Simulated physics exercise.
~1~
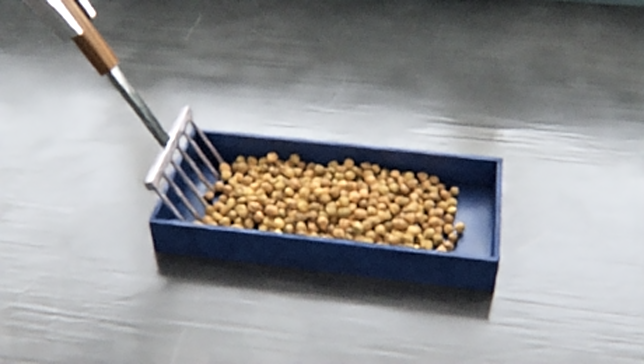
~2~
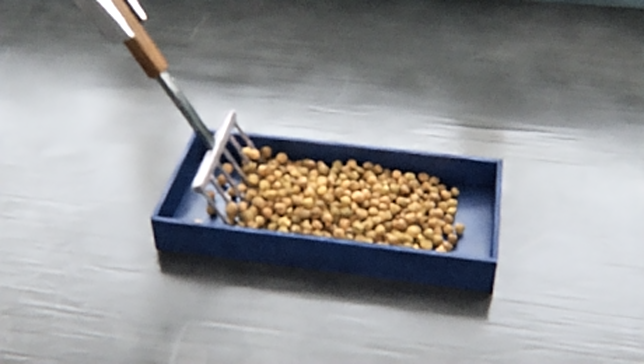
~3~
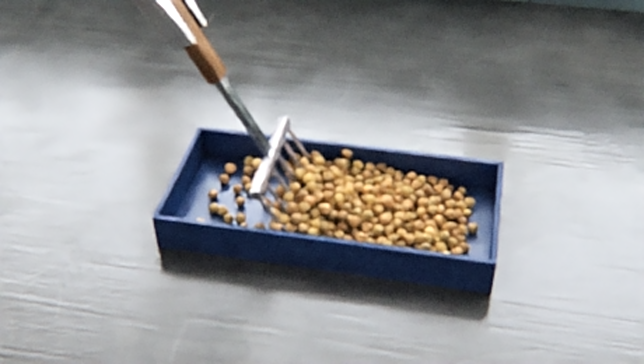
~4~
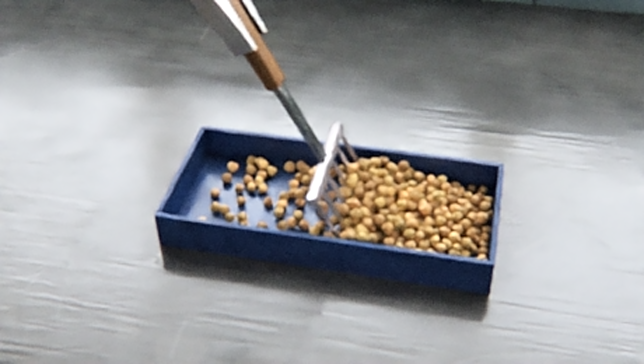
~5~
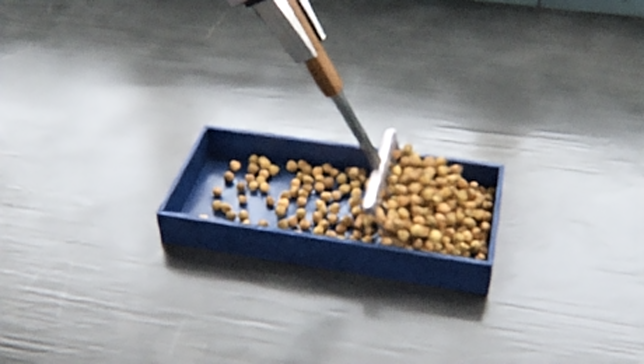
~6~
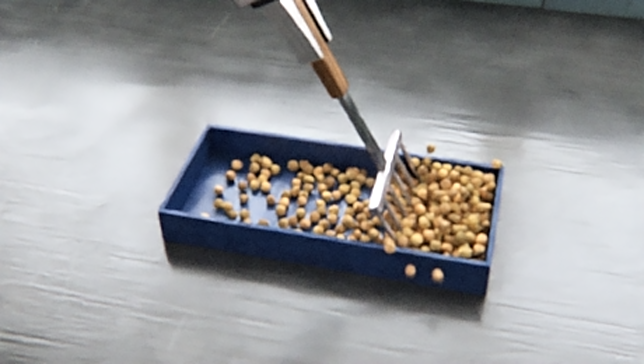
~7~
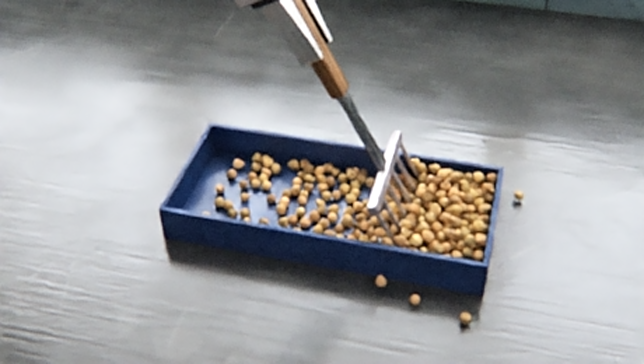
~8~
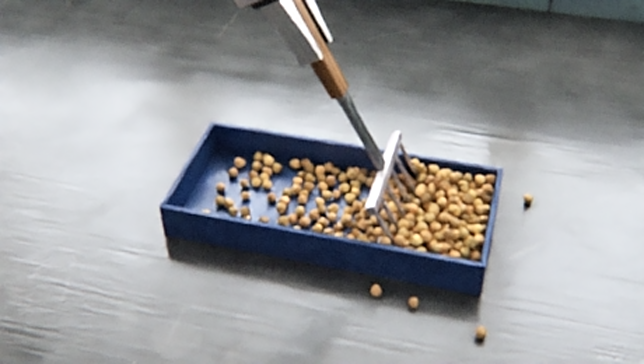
We see a small metal rake, held by a robotic gripper, push chickpeas rightward through a blue tray until they heap near the right end; a few spill over the edges onto the grey table, and the rake stops, leaving most still inside.
